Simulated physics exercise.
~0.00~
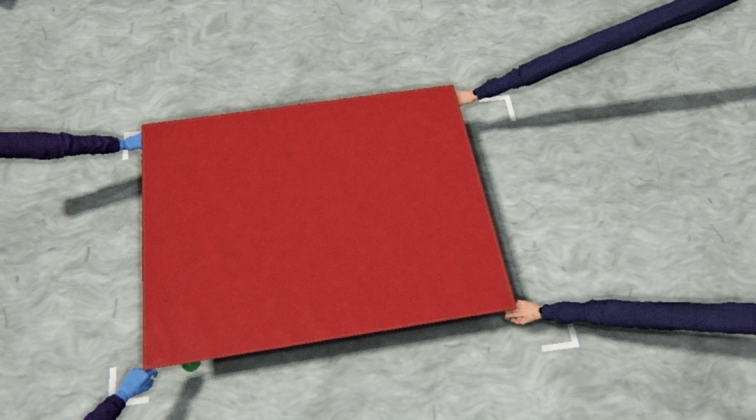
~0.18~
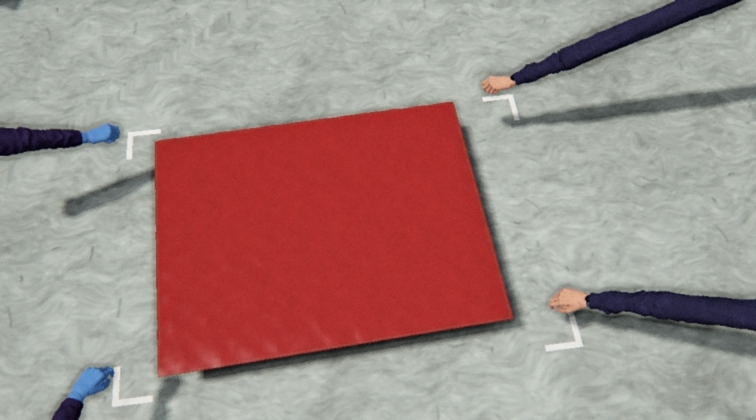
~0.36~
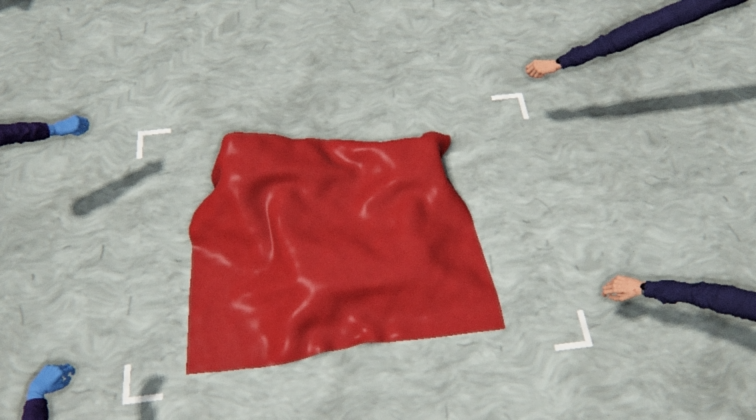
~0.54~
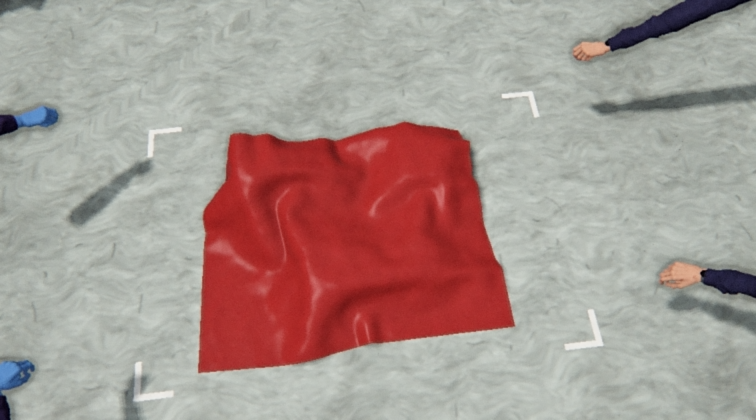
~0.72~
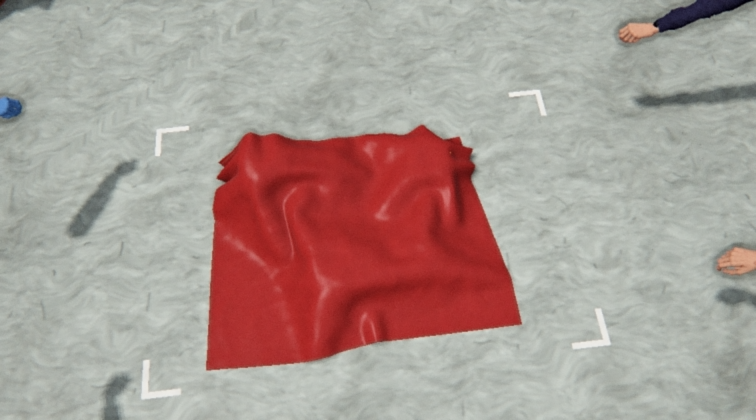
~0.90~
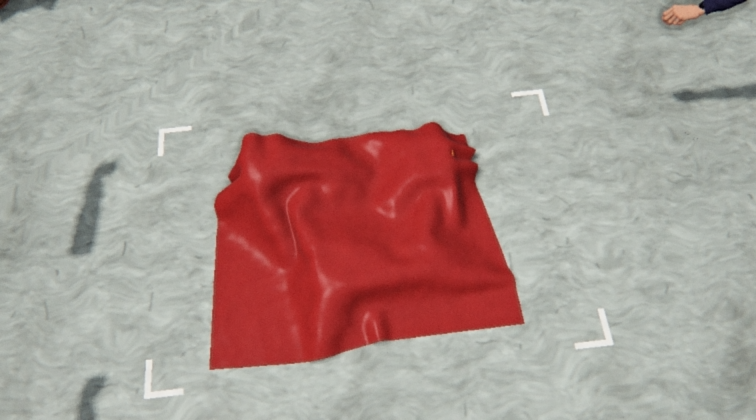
The footage shows four hands holding a red cloth flat above a grey floor with white corner marks, then letting go and drawing back. The cloth drops and crumples into folds, coming to rest between the marks with no objects showing around it.
